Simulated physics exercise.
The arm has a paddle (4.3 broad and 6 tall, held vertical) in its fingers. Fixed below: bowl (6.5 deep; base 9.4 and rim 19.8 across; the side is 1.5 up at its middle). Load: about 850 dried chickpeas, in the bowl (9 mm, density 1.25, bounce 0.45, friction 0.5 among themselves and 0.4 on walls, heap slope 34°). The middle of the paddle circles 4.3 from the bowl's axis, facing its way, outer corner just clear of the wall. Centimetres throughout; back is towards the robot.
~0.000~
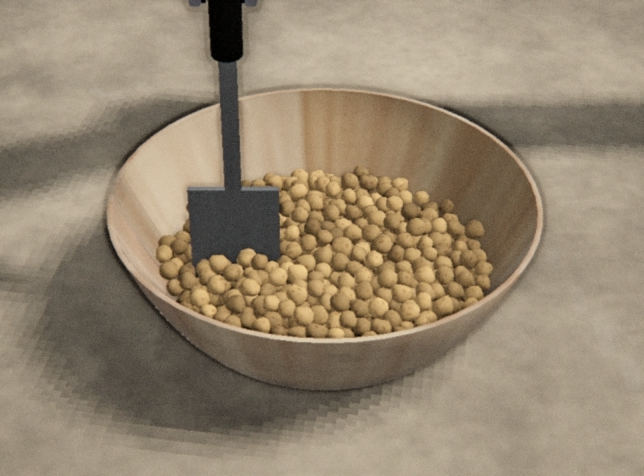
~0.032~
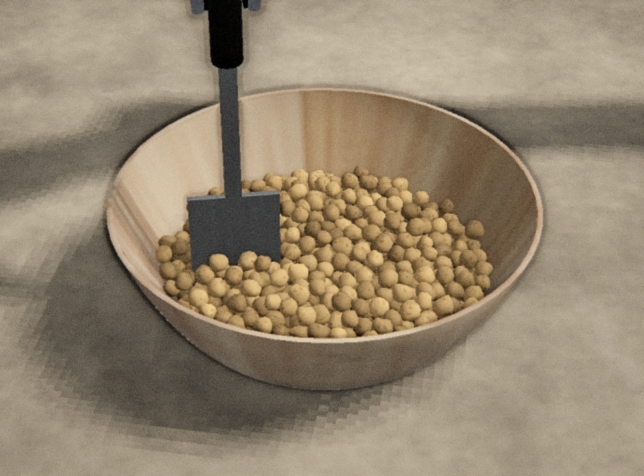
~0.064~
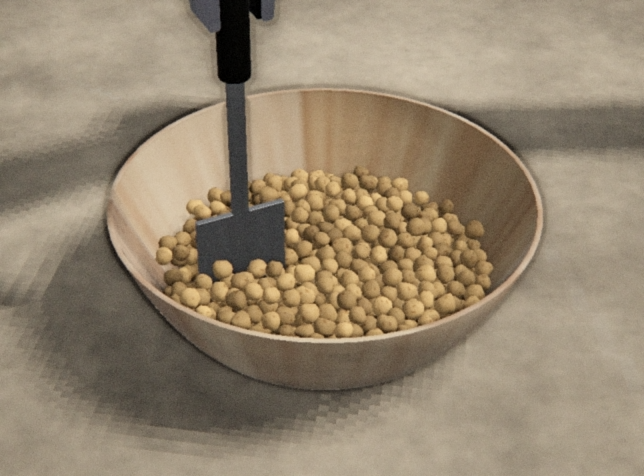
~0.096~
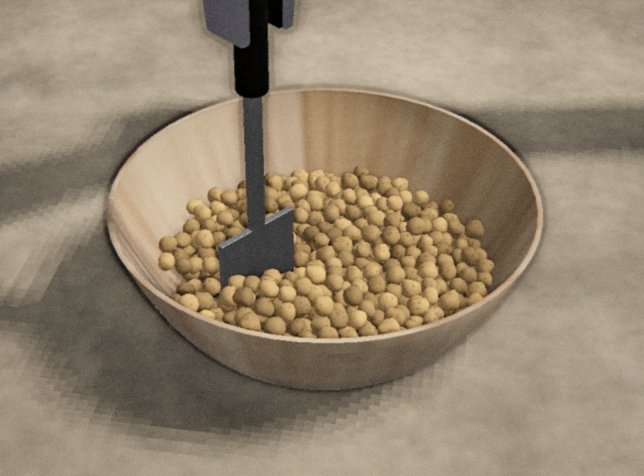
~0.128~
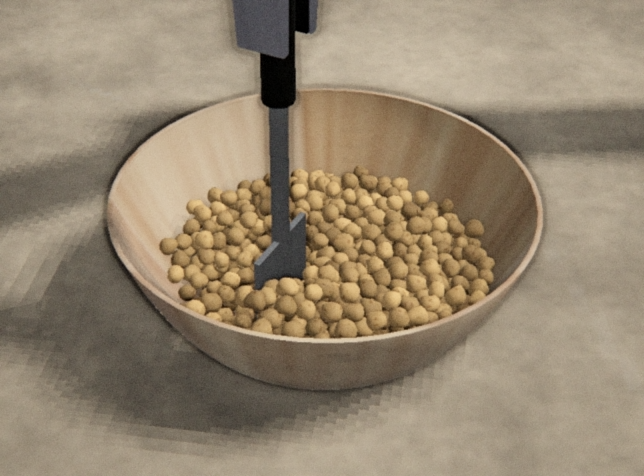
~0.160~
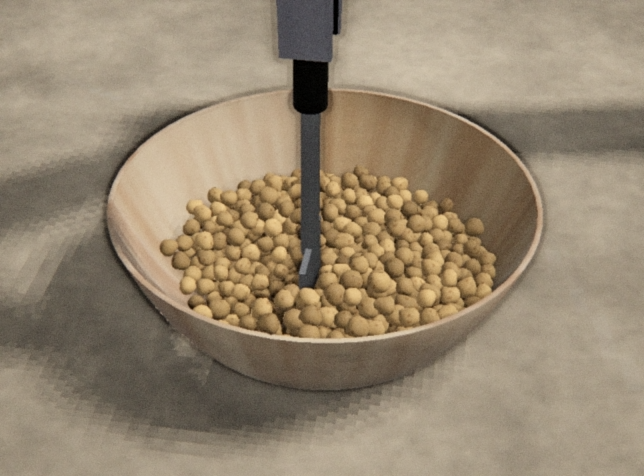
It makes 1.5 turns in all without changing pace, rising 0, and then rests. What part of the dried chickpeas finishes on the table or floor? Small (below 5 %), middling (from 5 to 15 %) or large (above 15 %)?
Share on the table or floor: Middling (from 5 to 15 %).
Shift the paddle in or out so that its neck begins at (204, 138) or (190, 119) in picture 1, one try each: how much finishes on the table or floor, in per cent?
About 20 and 10 per cent.
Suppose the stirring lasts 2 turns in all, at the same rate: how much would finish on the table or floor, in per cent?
Then about 10 per cent.
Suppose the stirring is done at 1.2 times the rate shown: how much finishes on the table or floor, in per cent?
Some 15 per cent.
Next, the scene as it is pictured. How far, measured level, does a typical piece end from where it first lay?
Some 9 cm.
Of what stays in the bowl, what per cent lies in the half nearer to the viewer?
Roughly 40 per cent.
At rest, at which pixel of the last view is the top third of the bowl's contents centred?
Near (417, 216).
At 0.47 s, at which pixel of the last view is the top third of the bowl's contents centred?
Near (310, 151).
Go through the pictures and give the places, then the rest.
The first frame shows paddle neck at (232, 161), 0° round; upper third of the load around (331, 253), from x 165 to 485, top at y 175; 850 in the bowl.
The second frame shows paddle neck at (232, 168), 7° round; upper third of the load around (328, 257), from x 165 to 485, top at y 175.
The third frame shows paddle neck at (239, 184), 25° round; upper third of the load around (323, 269), from x 165 to 485, top at y 175.
The fourth frame shows paddle neck at (256, 199), 44° round; upper third of the load around (325, 281), from x 165 to 485, top at y 175.
The fifth frame shows paddle neck at (280, 210), 62° round; upper third of the load around (341, 290), from x 170 to 485, top at y 175.
The sixth frame shows paddle neck at (310, 216), 81° round; upper third of the load around (361, 288), from x 170 to 485, top at y 175; 850 in the bowl.
By 0.47 s, 260° round, highest piece 9 above the table; 829 in the bowl, 15 on the table or floor, 6 in flight or on the tool.
By 0.78 s, 79° round, highest piece 9 above the table; 795 in the bowl, 48 on the table or floor, 7 in flight or on the tool.
By 1.14 s, 180° round, highest piece 7 above the table; 779 in the bowl, 70 on the table or floor, 1 in flight or on the tool.
By 1.84 s, 180° round, highest piece 7 above the table; 779 in the bowl, 71 on the table or floor.
Final count, 779 in the bowl, 71 on the table or floor. That is 8 % on the table or floor.
